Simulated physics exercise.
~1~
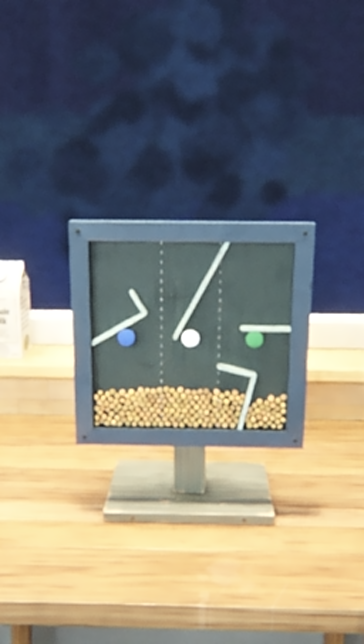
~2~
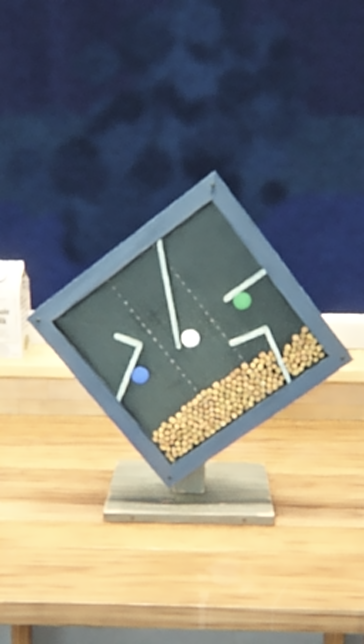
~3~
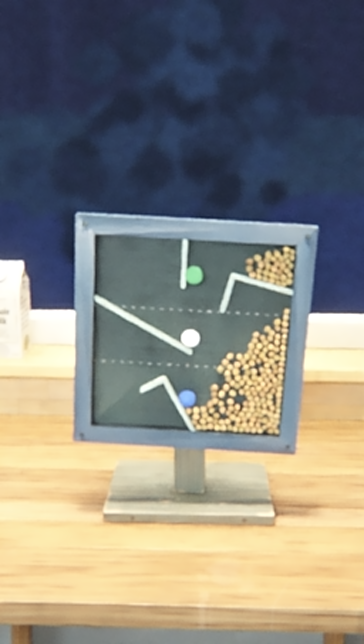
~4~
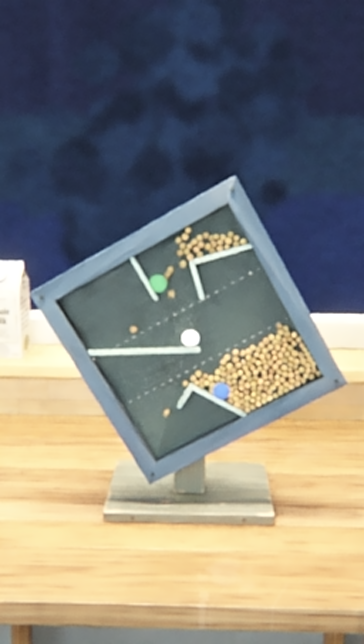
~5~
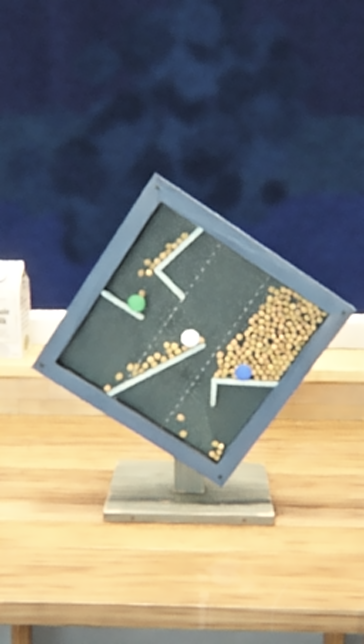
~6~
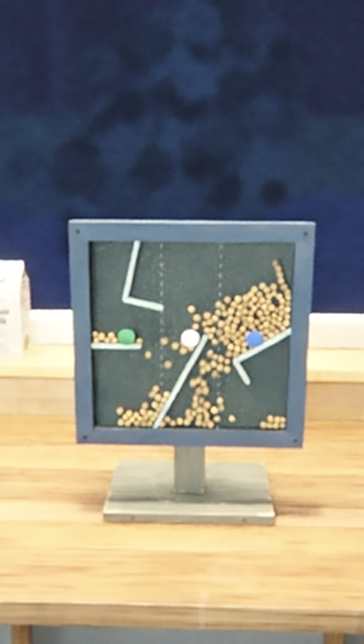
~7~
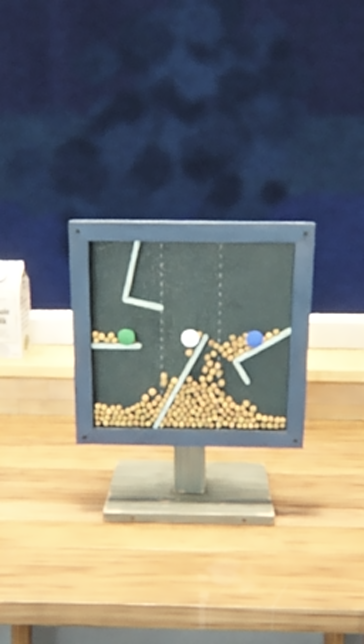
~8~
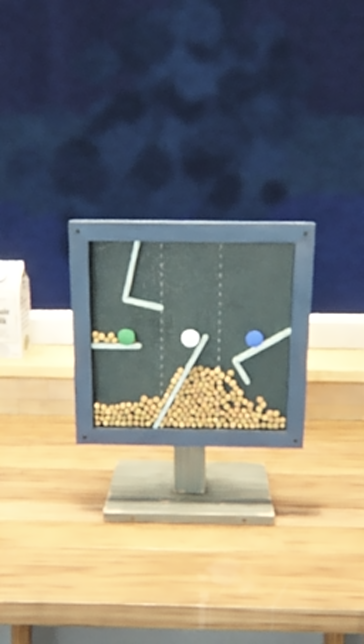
On a wooden tabletop, a framed box of chickpeas turns anticlockwise until upside down, spilling them into a heap beneath the white sticker.
